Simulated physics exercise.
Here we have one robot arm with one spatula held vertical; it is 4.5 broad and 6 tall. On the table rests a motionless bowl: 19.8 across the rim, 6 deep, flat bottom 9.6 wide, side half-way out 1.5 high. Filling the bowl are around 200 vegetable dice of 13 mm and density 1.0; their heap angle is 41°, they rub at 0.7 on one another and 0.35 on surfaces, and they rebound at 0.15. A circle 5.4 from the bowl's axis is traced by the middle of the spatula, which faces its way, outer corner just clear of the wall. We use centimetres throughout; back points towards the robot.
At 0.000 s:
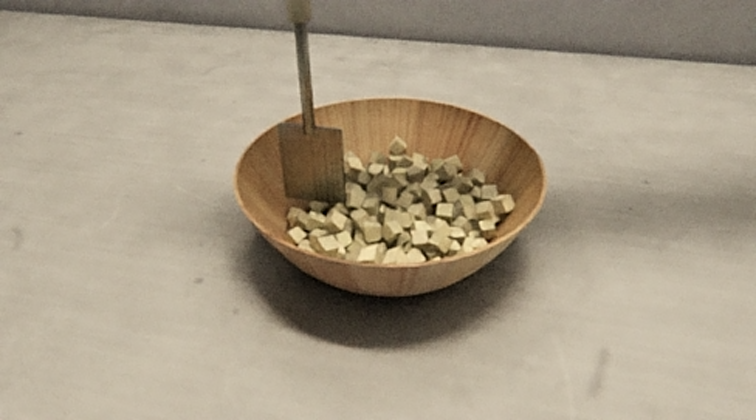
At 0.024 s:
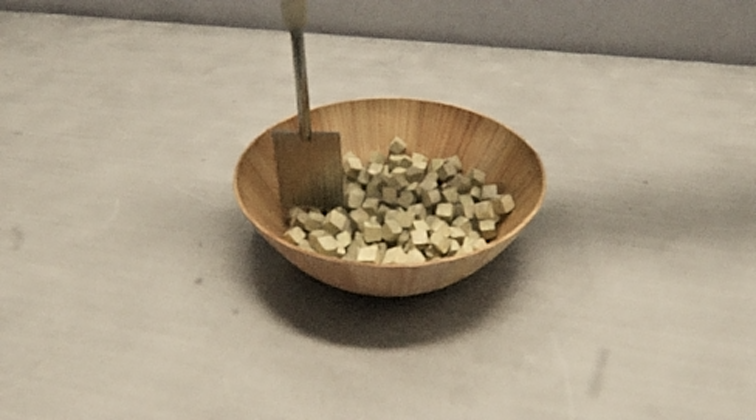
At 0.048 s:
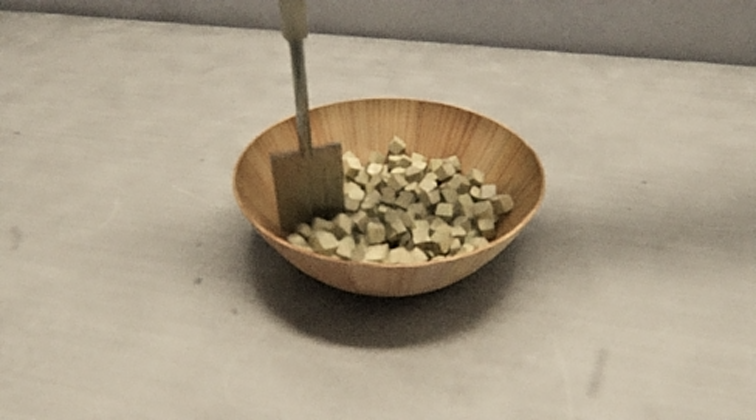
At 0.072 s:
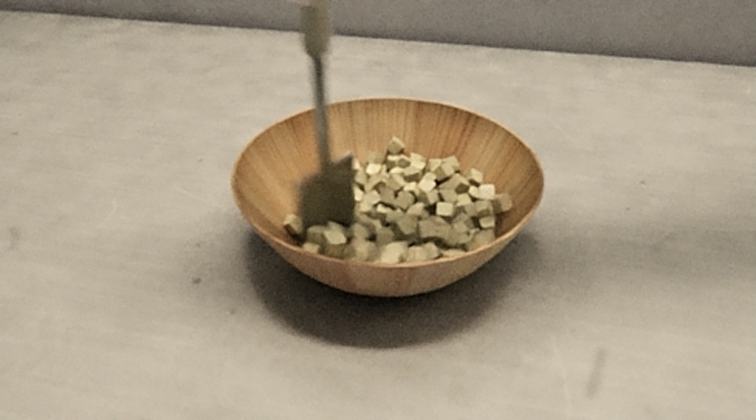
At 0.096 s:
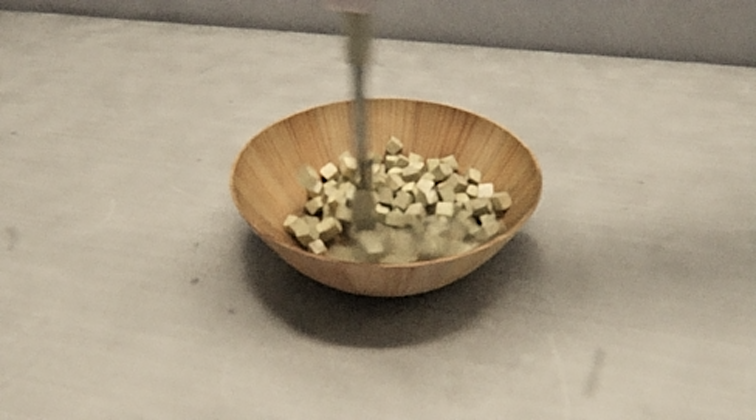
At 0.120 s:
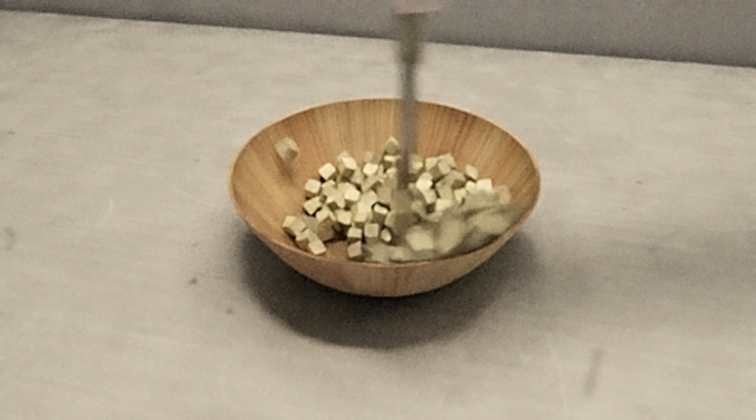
A wooden bowl of small pale cubes sat on a grey table while an upright spatula moved down its left side, then swept right through the cubes, pushing them along and flicking one up.
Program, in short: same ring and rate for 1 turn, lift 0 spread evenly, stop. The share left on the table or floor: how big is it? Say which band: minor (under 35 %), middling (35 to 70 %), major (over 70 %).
Band: Middling.
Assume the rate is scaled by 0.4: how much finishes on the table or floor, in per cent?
It would come to around 10 percent.
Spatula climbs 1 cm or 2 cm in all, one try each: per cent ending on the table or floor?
Near 30 in a hundred, then near 25 in a hundred.
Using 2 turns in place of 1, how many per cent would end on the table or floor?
Roughly 60 percent would end up there.
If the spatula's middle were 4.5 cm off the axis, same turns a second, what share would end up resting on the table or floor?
In that case roughly 50 per cent.
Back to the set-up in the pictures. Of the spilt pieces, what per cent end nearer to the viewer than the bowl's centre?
It comes out near 40 percent.
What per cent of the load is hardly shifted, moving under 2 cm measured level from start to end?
Around 10 in a hundred, roughly.
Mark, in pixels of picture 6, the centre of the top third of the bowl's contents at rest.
(356, 260).
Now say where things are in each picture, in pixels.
The first picture shows spatula neck at (307, 105), 0° round; upper third of the load around (414, 216), from x 295 to 500, top at y 145; 200 in the bowl.
The second picture shows spatula neck at (304, 111), 9° round; upper third of the load around (413, 216), from x 295 to 500, top at y 145.
The third picture shows spatula neck at (304, 127), 32° round; upper third of the load around (399, 224), from x 295 to 500, top at y 145.
The fourth picture shows spatula neck at (324, 145), 60° round; upper third of the load around (400, 232), from x 295 to 500, top at y 145.
The fifth picture shows spatula neck at (361, 157), 87° round; upper third of the load around (422, 235), from x 295 to 500, top at y 145.
The sixth picture shows spatula neck at (407, 157), 115° round; upper third of the load around (450, 224), from x 290 to 510, top at y 145; 199 in the bowl, 1 in flight or on the tool.
After 0.20 s, 204° round, highest piece 10 above the table; 174 in the bowl, 26 in flight or on the tool.
After 0.27 s, 293° round, highest piece 10 above the table; 143 in the bowl, 5 on the table or floor, 52 in flight or on the tool.
After 0.51 s, 0° round, highest piece 5 above the table; 104 in the bowl, 95 on the table or floor, 1 in flight or on the tool.
After 1.21 s, 0° round, highest piece 4 above the table; 104 in the bowl, 96 on the table or floor.
At rest, 104 in the bowl, 96 on the table or floor. That is 48 % on the table or floor.
